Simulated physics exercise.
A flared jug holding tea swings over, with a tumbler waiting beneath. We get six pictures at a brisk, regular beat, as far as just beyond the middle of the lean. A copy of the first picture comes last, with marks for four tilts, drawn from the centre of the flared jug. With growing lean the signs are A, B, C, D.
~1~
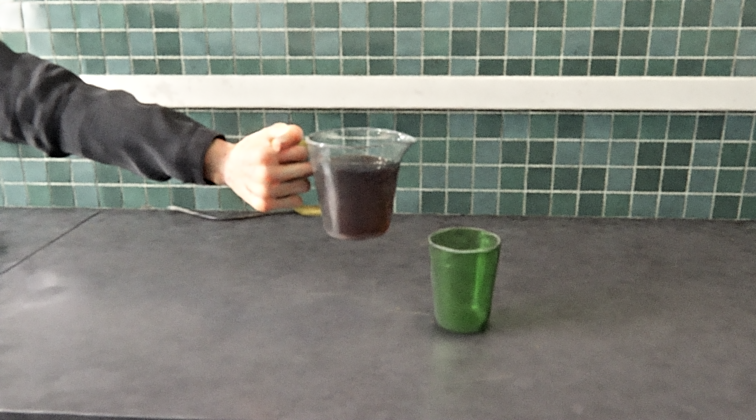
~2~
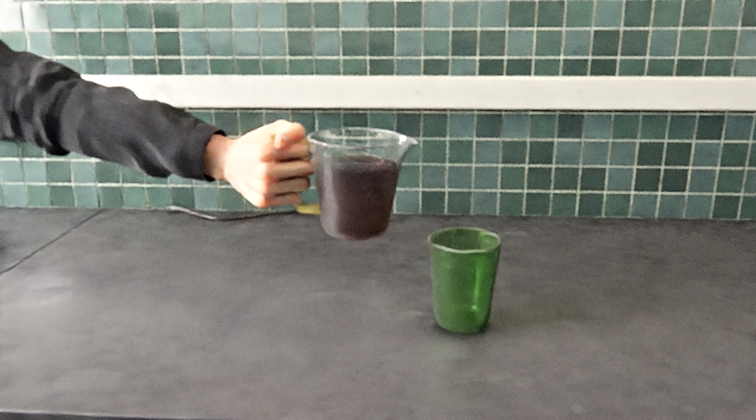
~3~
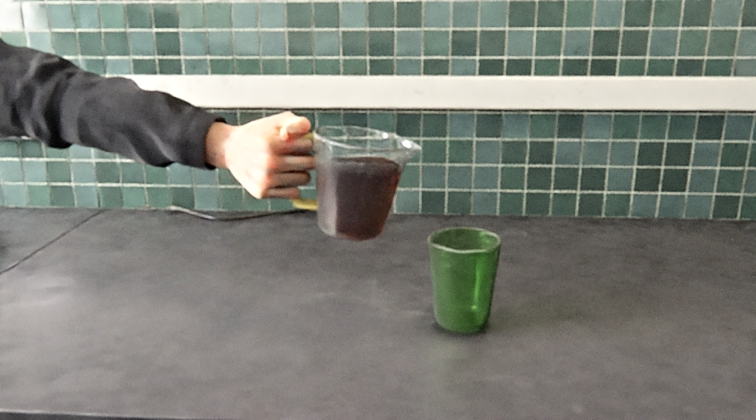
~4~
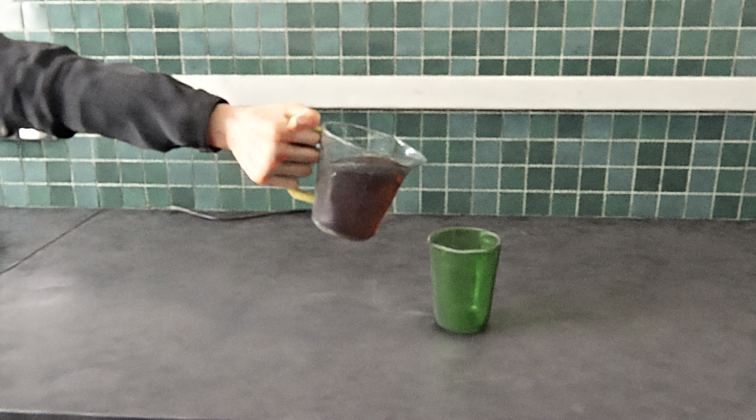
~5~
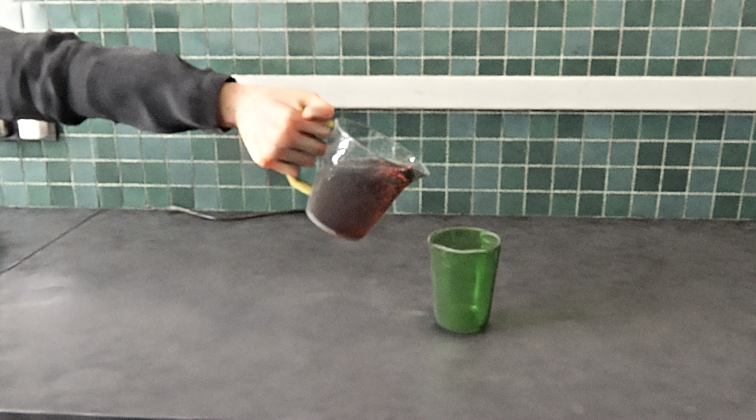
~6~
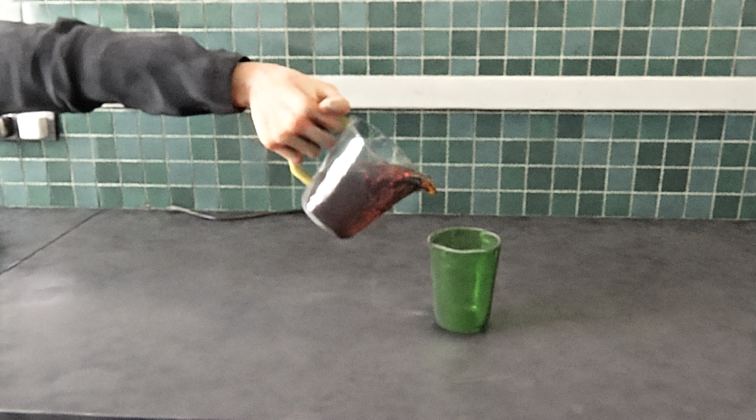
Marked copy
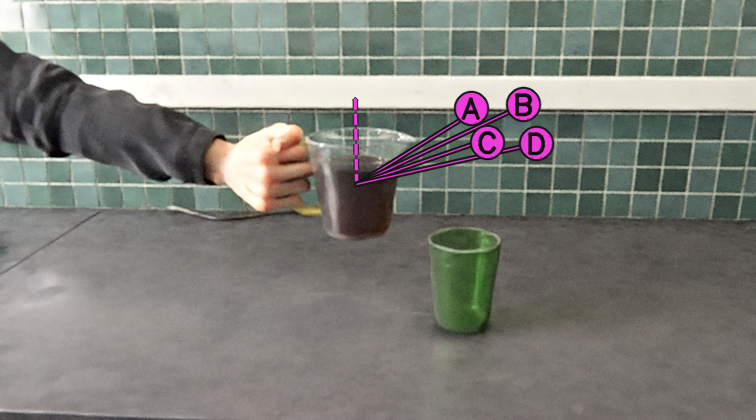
On a dark counter by a green tiled wall, a hand held a clear jug of dark liquid near a green tumbler, then tilted it steadily to the right until the liquid reached past the lip.
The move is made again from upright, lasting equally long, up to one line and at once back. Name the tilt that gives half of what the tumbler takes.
The best mark is A.
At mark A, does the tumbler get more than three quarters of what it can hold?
No, it does not.
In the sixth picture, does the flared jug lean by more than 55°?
No, it does not.
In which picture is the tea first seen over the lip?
In picture 6.
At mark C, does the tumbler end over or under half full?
Over.
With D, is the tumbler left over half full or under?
Over half.
On the marked copy, A at (458, 121); B at (508, 112); C at (470, 145); D at (519, 147).
For mark A, the tumbler ends with about 48 % of what it can hold.
For mark B, the tumbler ends with about 63 % of what it can hold.
For mark C, the tumbler ends with about 78 % of what it can hold.
For mark D, the tumbler ends with about 79 % of what it can hold; 12 % of the tea is spilt.
